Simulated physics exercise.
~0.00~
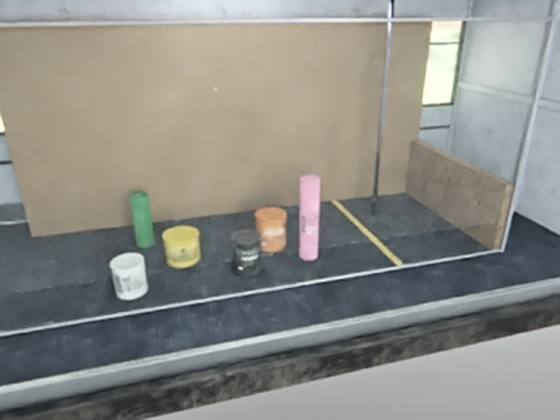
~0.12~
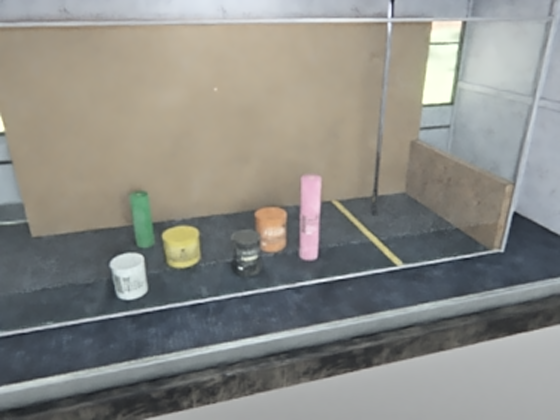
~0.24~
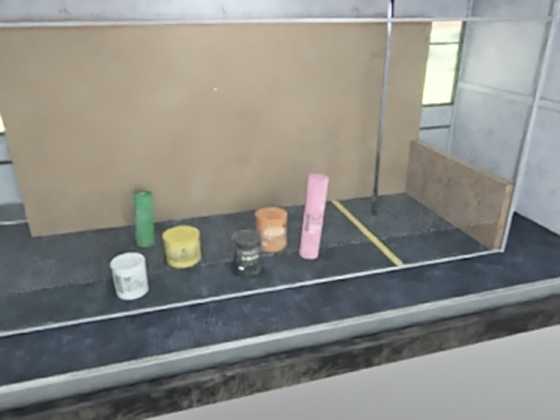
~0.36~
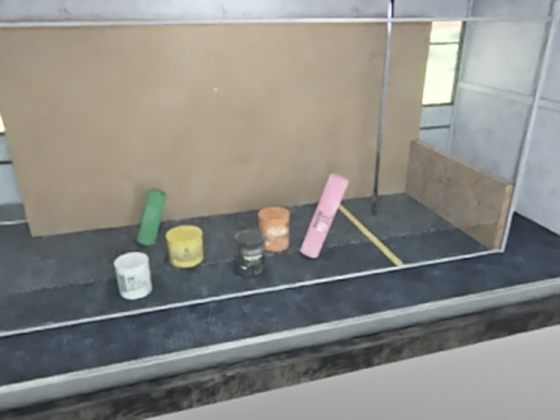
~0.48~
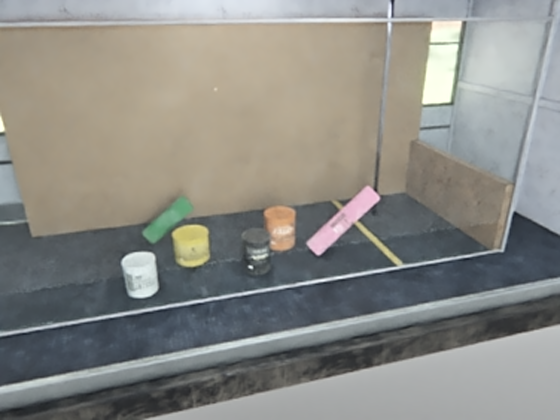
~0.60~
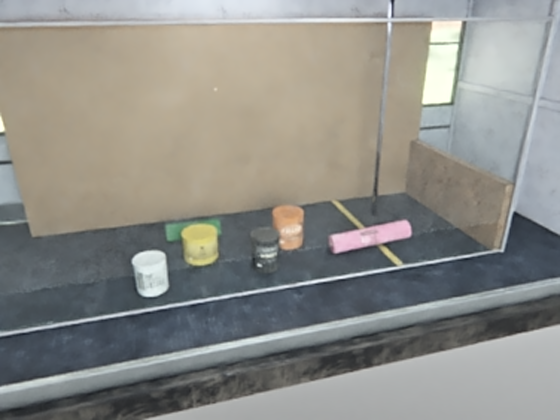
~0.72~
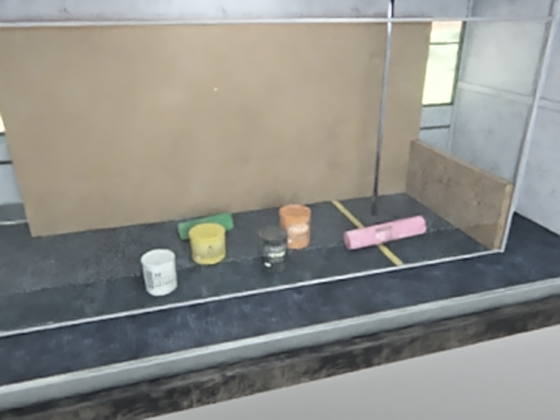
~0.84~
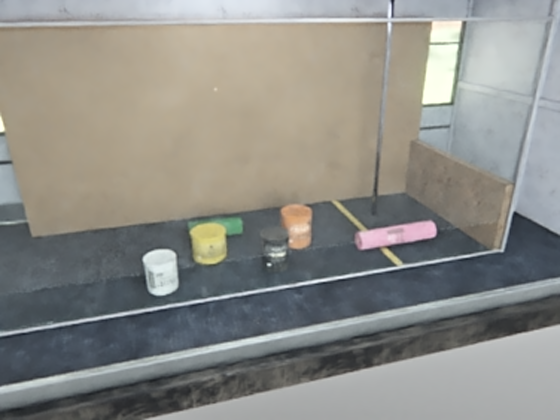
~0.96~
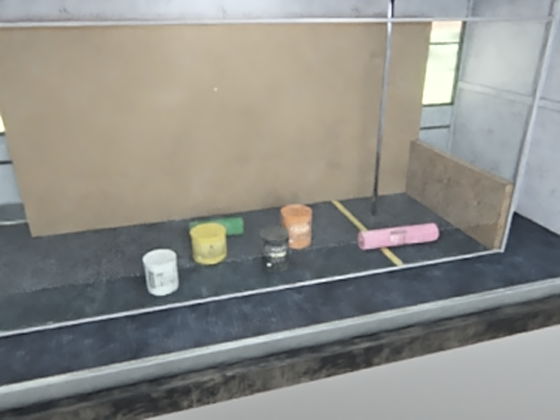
A tall pink roll stands at the right of a group of objects on a dark floor, in a shallow bay with a brown back panel, seen from the front and slightly above by a still camera. To its left are an orange bucket, a black one, a yellow one, a green roll at the back and a white bucket nearest the front. Both rolls tilt to the right and topple onto their sides, while the buckets slide a little rightward, staying upright. The pink roll moves on across the yellow line and rests beyond it, while everything else stops short, the green roll partly hidden behind the yellow bucket.
